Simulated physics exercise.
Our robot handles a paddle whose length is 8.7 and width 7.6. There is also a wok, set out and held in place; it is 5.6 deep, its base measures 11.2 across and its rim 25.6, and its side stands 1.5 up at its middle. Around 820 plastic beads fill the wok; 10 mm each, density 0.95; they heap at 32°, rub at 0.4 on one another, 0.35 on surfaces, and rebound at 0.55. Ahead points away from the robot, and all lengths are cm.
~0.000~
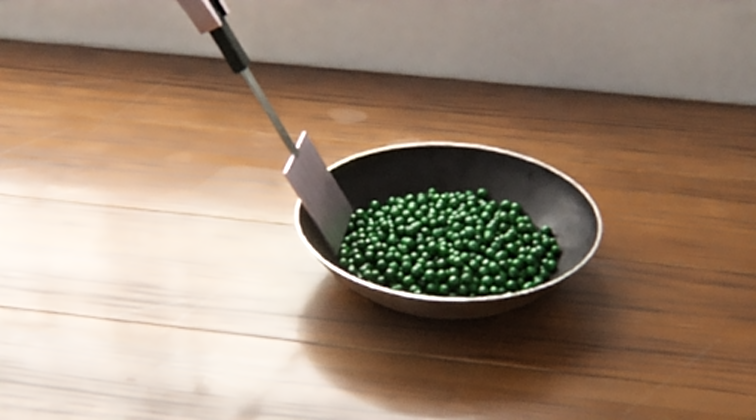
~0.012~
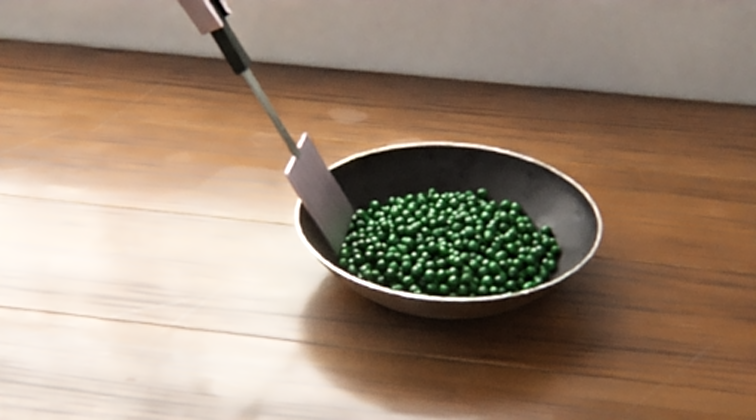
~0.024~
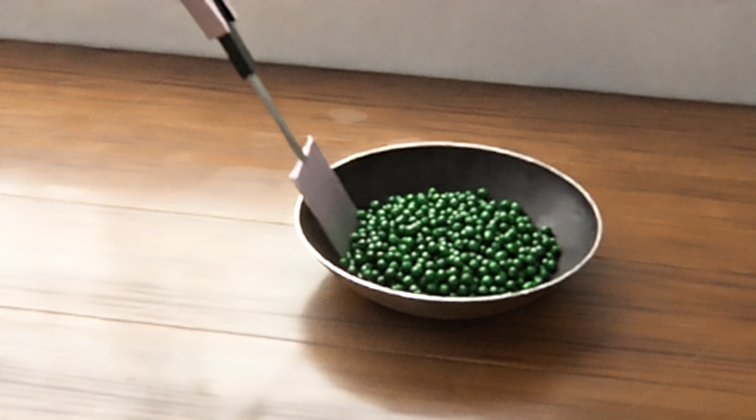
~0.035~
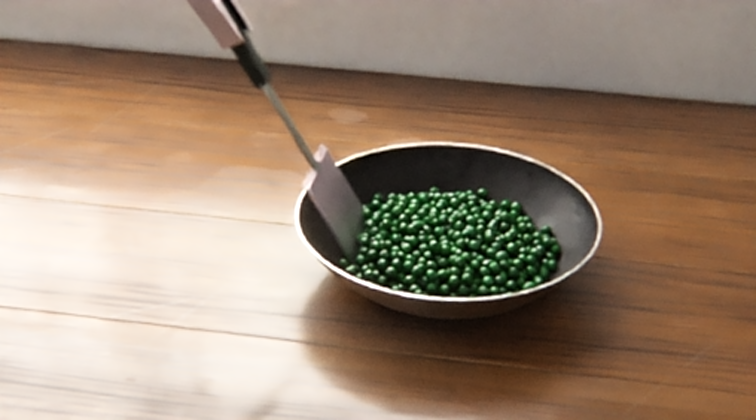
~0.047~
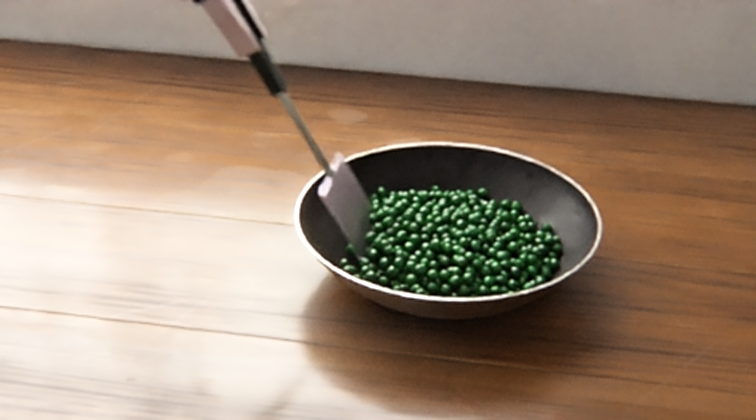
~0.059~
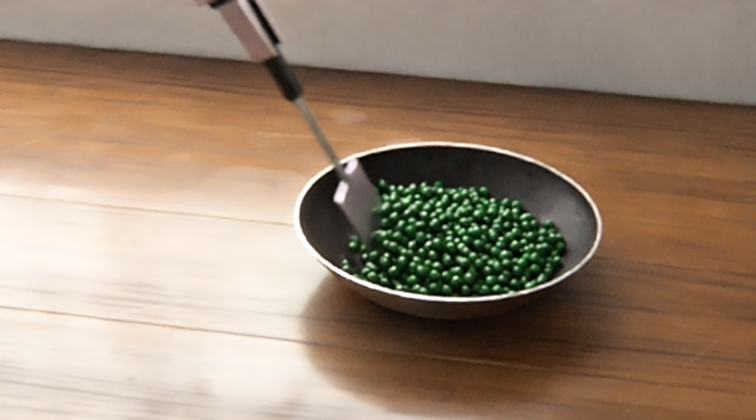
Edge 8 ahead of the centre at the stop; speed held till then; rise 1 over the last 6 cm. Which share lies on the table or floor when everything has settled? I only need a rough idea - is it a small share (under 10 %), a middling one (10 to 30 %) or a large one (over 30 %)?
A large one, over 30 %.
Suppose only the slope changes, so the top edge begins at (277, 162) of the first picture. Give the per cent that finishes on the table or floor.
Around 35 percent ends up on the table or floor.
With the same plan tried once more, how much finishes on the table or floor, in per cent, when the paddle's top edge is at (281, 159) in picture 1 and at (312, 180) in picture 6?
Off the vessel, on the table or floor: Some 20 percent.
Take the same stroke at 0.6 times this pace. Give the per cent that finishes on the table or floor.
I'd put it around 20 per cent.
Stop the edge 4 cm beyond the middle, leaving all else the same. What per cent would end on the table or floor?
It would come to roughly 5 percent.
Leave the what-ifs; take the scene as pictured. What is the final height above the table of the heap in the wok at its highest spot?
Some 5.0 cm above the table.
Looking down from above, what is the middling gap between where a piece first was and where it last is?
Level distance of roughly 6 cm.
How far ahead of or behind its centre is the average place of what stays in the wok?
About 2.0 centimetres ahead.
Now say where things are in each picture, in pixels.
Paddle top edge at (295, 152), sloping 60°; upper third of the load around (451, 242), from x 345 to 555, top at y 195; 825 in the wok, in the first picture.
Paddle top edge at (296, 153), sloping 60°; upper third of the load around (451, 242), from x 345 to 555, top at y 195, in the second picture.
Paddle top edge at (302, 158), sloping 60°; upper third of the load around (450, 242), from x 345 to 555, top at y 195, in the third picture.
Paddle top edge at (315, 166), sloping 60°; upper third of the load around (444, 241), from x 345 to 555, top at y 190, in the fourth picture.
Paddle top edge at (330, 174), sloping 60°; upper third of the load around (443, 240), from x 345 to 555, top at y 190, in the fifth picture.
Paddle top edge at (346, 179), sloping 60°; upper third of the load around (446, 238), from x 345 to 560, top at y 185; 825 in the wok, in the sixth picture.
By 0.09 s, sloping 60°, highest piece 7 above the table; 825 in the wok.
By 0.13 s, sloping 60°, highest piece 9 above the table; 824 in the wok, 1 on the blade or in flight.
By 0.35 s, sloping 60°, highest piece 14 above the table; 506 in the wok, 121 on the table or floor, 198 on the blade or in flight.
By 1.40 s, sloping 60°, highest piece 5 above the table; 506 in the wok, 319 on the table or floor.
Final count, 506 in the wok, 319 on the table or floor. That is 39 % on the table or floor.
